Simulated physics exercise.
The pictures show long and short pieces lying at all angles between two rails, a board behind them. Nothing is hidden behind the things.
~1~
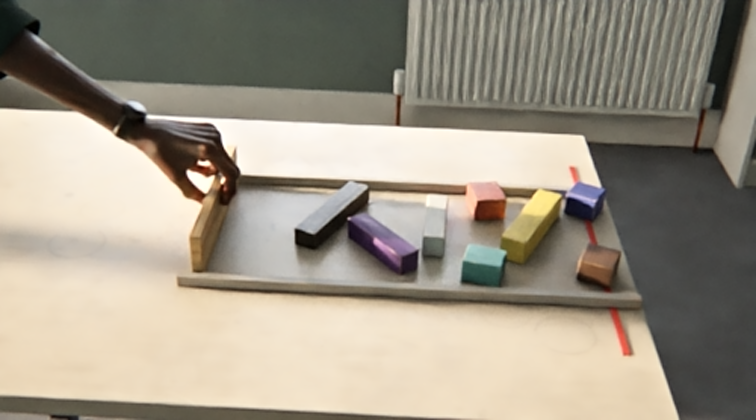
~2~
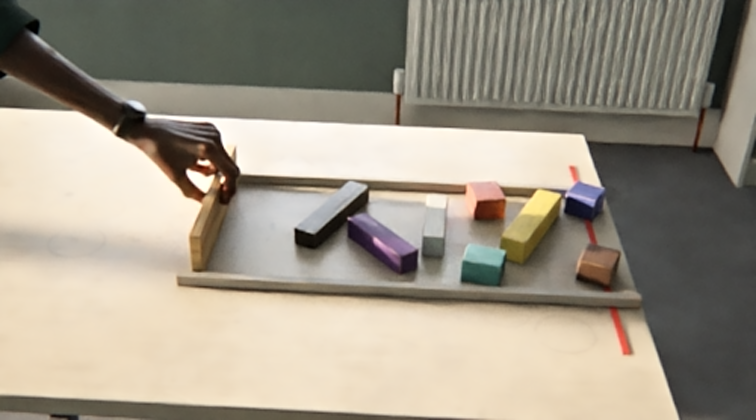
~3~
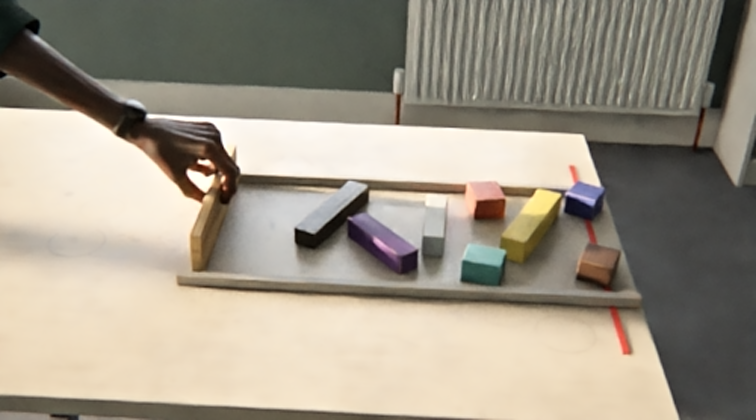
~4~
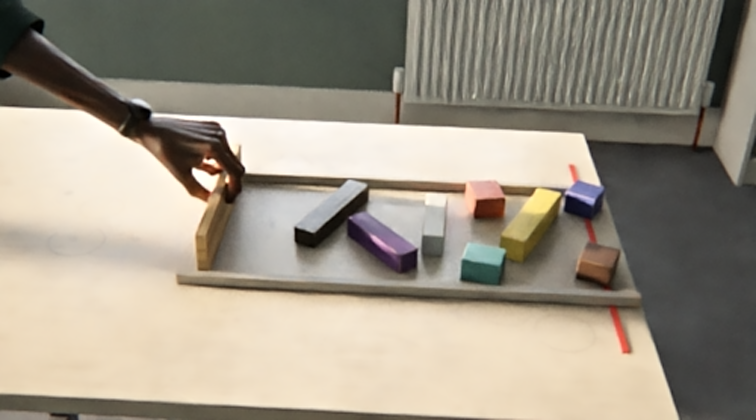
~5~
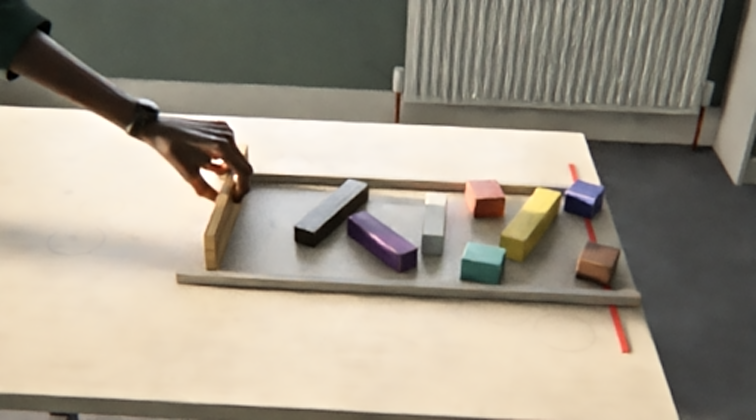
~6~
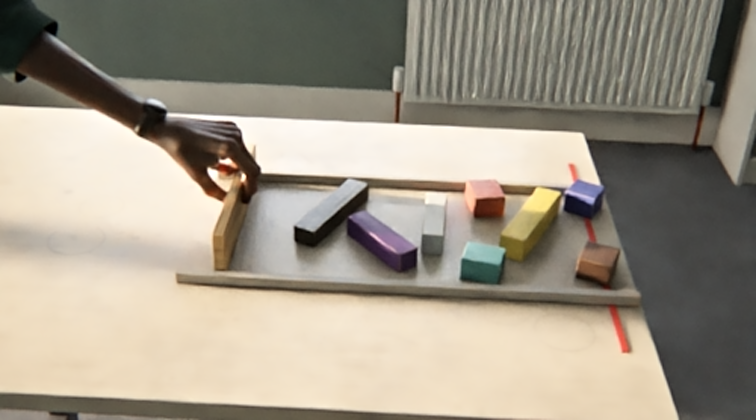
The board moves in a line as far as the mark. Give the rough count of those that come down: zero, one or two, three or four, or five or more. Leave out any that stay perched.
The number that fall off is five or more.
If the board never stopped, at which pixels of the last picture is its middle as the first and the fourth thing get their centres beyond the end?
Near (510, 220) and (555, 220).
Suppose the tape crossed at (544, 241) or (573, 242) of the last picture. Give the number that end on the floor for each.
Down on the floor: 3 and 5.
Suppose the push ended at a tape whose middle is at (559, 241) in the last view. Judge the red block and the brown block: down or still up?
The red block holds on, the brown block is lost.
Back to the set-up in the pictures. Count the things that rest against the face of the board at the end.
It touches 1.
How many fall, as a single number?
In all, 7 of them.
A little later, none off yet; blue block at rest near (584, 199); brown block at rest near (598, 263); yellow bar at rest near (531, 223).
Next, none off yet; blue block at rest near (584, 199); brown block at rest near (598, 263); yellow bar shifted a little near (557, 225).
When it is over, the number that fall off is five or more; down, purple bar, white bar, turquoise block, red block, yellow bar, brown block and blue block.
